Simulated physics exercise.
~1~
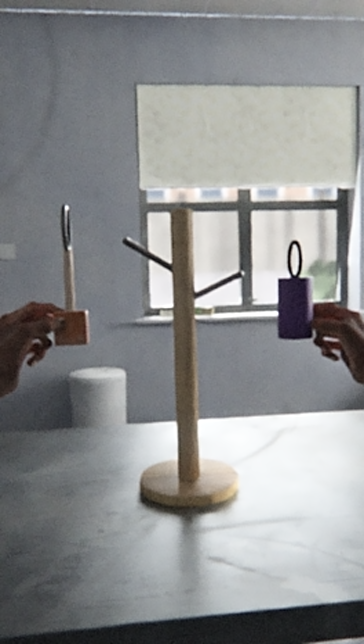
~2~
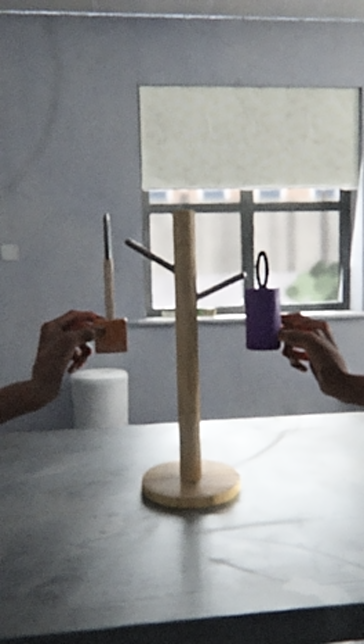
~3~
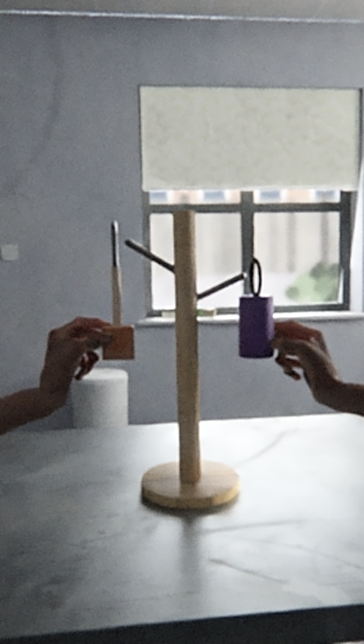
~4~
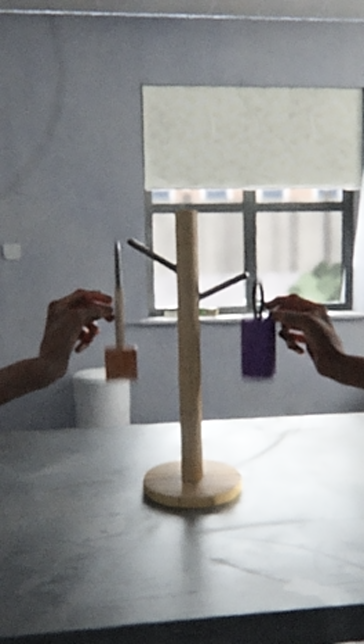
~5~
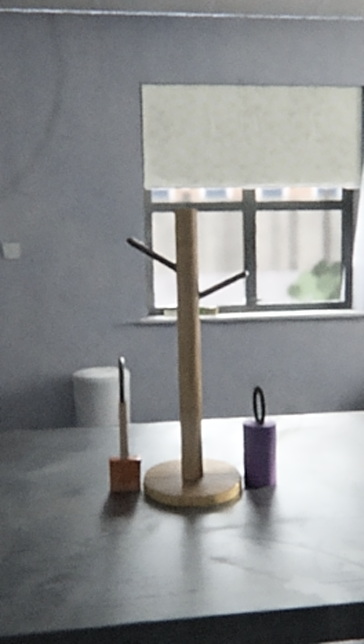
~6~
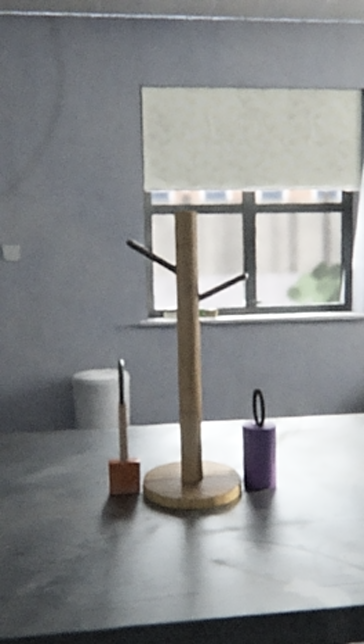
An orange block with a tall looped handle and a purple cylinder with a dark loop are brought by two hands toward opposite sides of a wooden peg stand, then released, dropping to the table, where both rest upright beside the base.
